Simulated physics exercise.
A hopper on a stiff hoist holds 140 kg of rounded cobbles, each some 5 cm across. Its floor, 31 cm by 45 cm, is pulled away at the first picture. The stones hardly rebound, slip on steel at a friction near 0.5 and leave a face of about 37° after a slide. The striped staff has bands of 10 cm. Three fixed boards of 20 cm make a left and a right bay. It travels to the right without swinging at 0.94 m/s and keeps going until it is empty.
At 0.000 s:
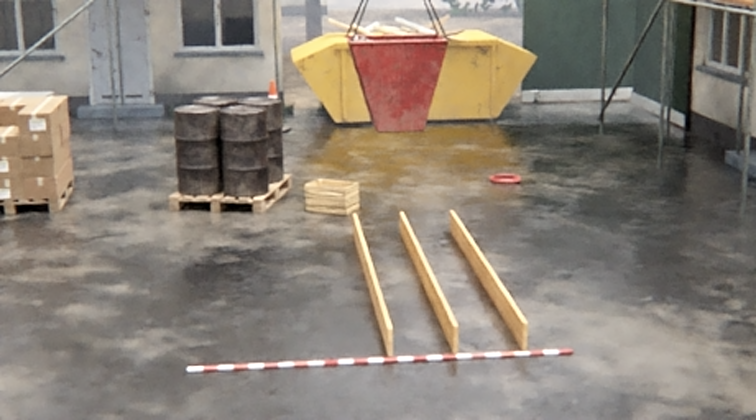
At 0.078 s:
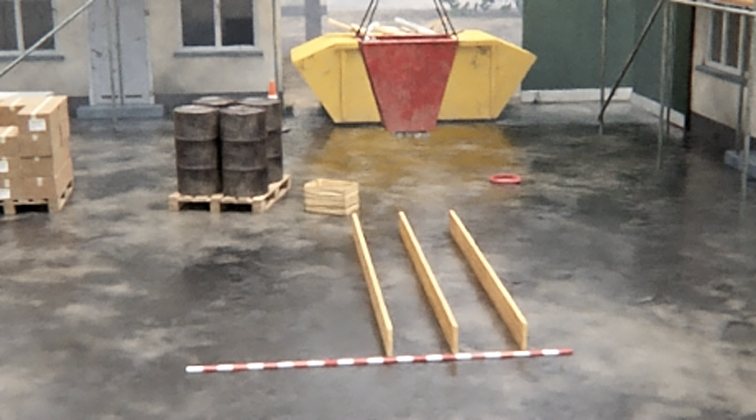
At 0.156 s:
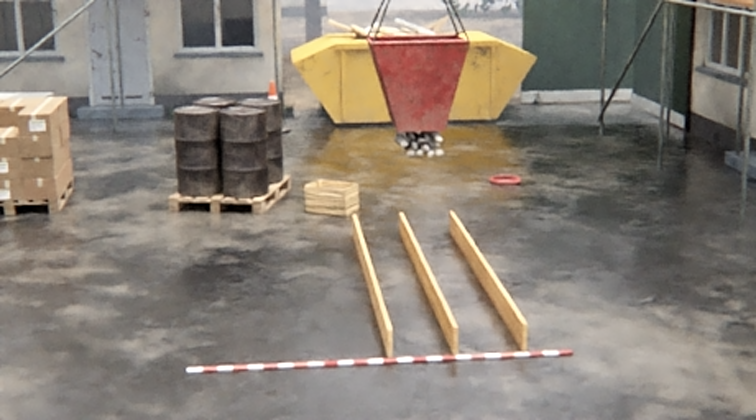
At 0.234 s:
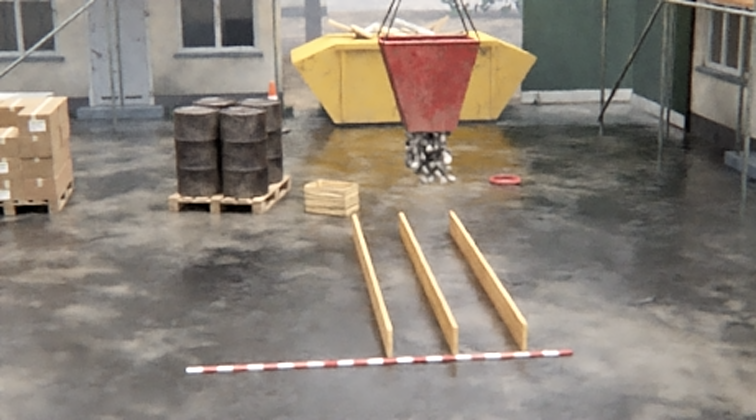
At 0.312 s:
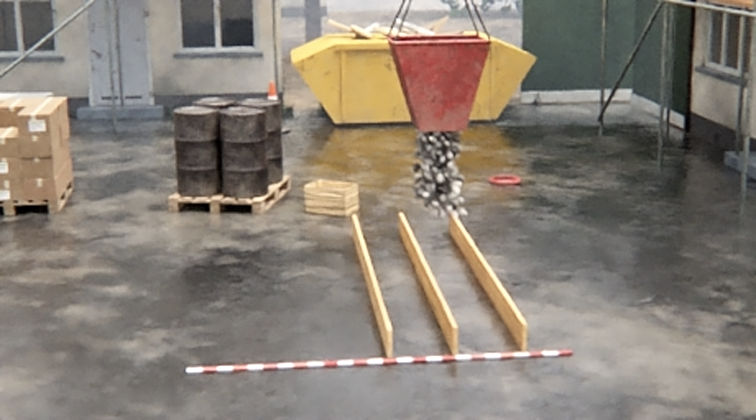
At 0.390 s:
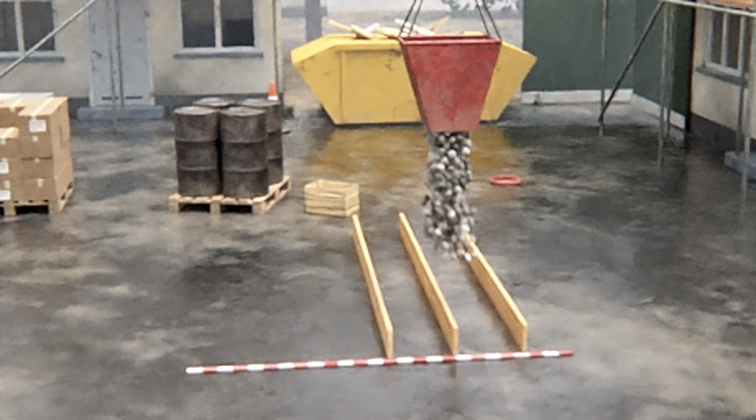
A red hopper drifts right above wooden boards as grey stones pour from its bottom.
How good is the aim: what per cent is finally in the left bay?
Close to 0 in a hundred.
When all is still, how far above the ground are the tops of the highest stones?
Some 22 cm high.
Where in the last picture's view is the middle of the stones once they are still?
Their middle is at about (489, 320).
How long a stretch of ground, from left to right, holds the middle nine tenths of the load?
Roughly 120 cm.
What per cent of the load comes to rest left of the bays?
About 0 per cent.
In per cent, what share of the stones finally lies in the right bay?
Near 70 in a hundred.
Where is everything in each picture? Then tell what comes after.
The outlet is at (400, 124); nothing has dropped yet, in the first picture.
The outlet is at (411, 124); 4 % is out, in the second picture.
The outlet is at (422, 124); 14 % is out, the lowest stones still above the boards at (420, 150), 132 cm up, in the third picture.
The outlet is at (432, 124); 26 % is out, the lowest stones still above the boards at (431, 176), 113 cm up, in the fourth picture.
The outlet is at (443, 124); 39 % is out, the lowest stones still above the boards at (441, 210), 88 cm up, in the fifth picture.
The outlet is at (454, 124); 54 % is out, the lowest stones still above the boards at (452, 251), 57 cm up, in the sixth picture.
After 0.7 s, 0 % in the hopper, 99 % falling or lying in the right bay; the stones farthest right are at (508, 227).
After 1.1 s, 0 % in the hopper, 69 % falling or lying in the right bay, 30 % falling or lying right of the bays; the stones farthest right are at (602, 310).
After 1.7 s, 0 % in the hopper, 69 % falling or lying in the right bay, 30 % falling or lying right of the bays; the stones farthest right are at (723, 312).
After 2.6 s, 0 % in the hopper, 69 % falling or lying in the right bay, 30 % falling or lying right of the bays.
After 4.5 s, 0 % in the hopper, 69 % in the right bay, 30 % right of the bays.
